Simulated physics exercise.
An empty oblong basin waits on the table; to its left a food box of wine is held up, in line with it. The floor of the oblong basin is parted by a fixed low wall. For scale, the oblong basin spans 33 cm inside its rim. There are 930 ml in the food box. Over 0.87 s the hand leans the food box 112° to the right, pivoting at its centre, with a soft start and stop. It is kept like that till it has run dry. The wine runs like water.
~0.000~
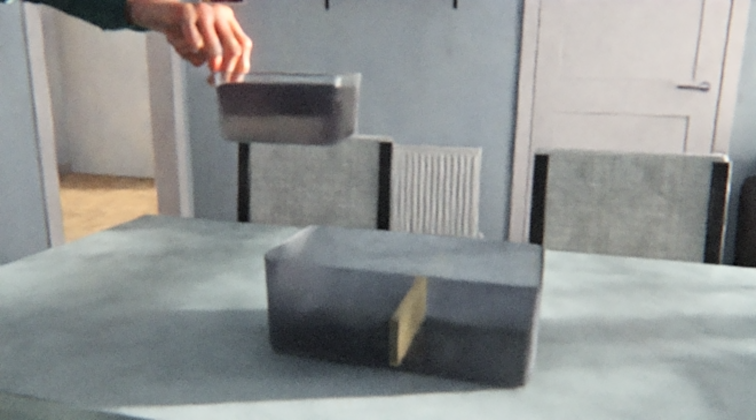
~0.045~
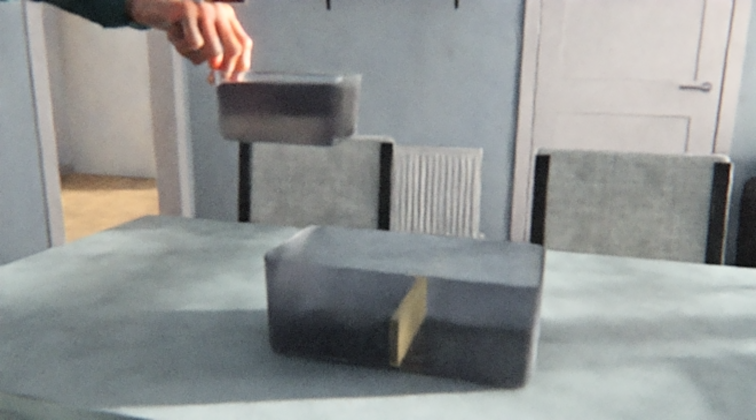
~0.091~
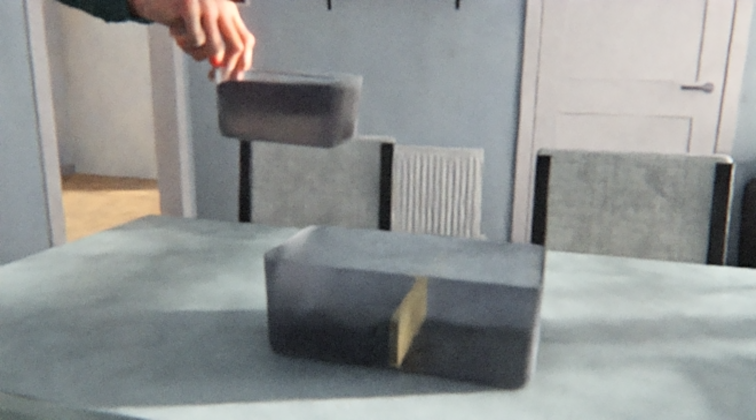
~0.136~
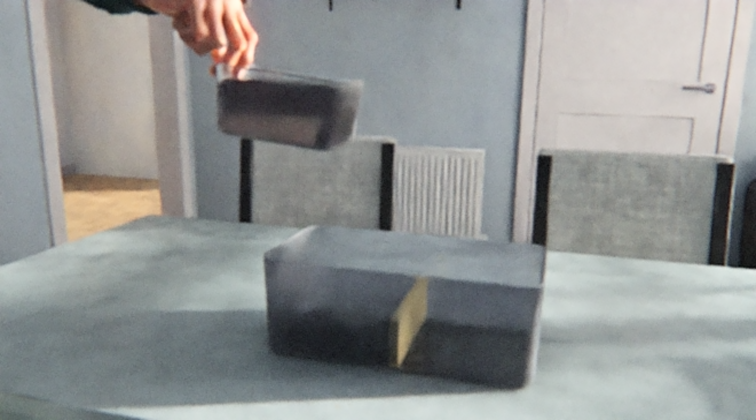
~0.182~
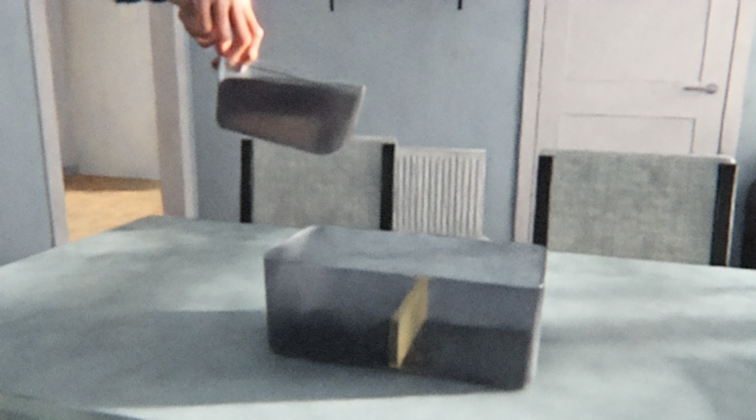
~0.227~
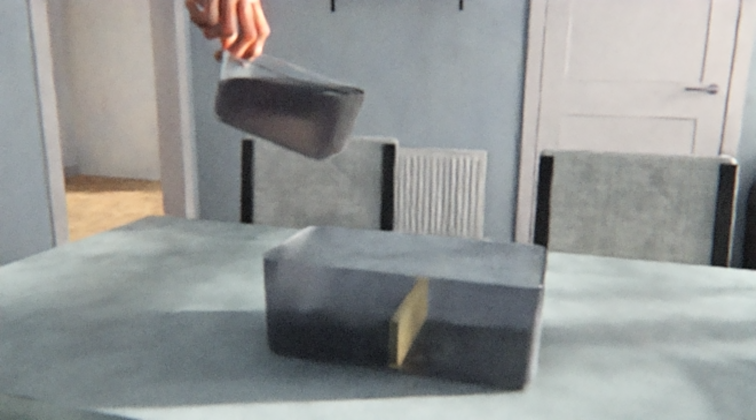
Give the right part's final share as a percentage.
Roughly 48 per cent is past the wall.
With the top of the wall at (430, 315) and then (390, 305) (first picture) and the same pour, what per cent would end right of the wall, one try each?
First 25, then 70 per cent.
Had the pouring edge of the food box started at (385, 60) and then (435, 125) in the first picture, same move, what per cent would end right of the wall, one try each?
In turn about 75 and 90 per cent.
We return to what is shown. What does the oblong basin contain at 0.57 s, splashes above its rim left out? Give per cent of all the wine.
Some 20 per cent.
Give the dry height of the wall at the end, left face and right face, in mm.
Some 40 mm on the left and 40 mm on the right.
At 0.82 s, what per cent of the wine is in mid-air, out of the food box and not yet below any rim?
Some 6 per cent.
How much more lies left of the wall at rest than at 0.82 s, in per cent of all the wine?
About 8 per cent.
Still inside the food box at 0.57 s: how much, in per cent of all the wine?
About 32 per cent.
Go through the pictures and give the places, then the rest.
The first frame shows tilt 0°; pouring edge (351, 76); surface from (234, 83) to (351, 85); the oblong basin's rim runs from (288, 241) to (543, 266); the wall's top is at (410, 297).
The second frame shows tilt 1°; pouring edge (351, 77); surface from (234, 82) to (351, 86).
The third frame shows tilt 3°; pouring edge (352, 79); surface from (235, 81) to (352, 87).
The fourth frame shows tilt 7°; pouring edge (354, 83); surface from (236, 79) to (353, 87).
The fifth frame shows tilt 12°; pouring edge (355, 90); surface from (237, 79) to (355, 89).
The sixth frame shows tilt 18°; pouring edge (357, 97); surface from (237, 81) to (358, 92); 1 per cent is over the edge.
Then, 0.57 s in, the tilt is 82° and 32 per cent is still to pour, 4 is left of the wall and 16 right of it.
Then, 0.82 s in, the tilt is 111° and 4 per cent is still to pour, 42 is left of the wall and 48 right of it.
Then, 1.08 s in, the tilt is 112° and 0 per cent is still to pour, 49 is left of the wall and 48 right of it.
Then, 1.37 s in, the tilt is 112° and 0 per cent is still to pour, 50 is left of the wall and 48 right of it.
Finally, 50 per cent lies left of the wall, 48 right of it and 3 outside.
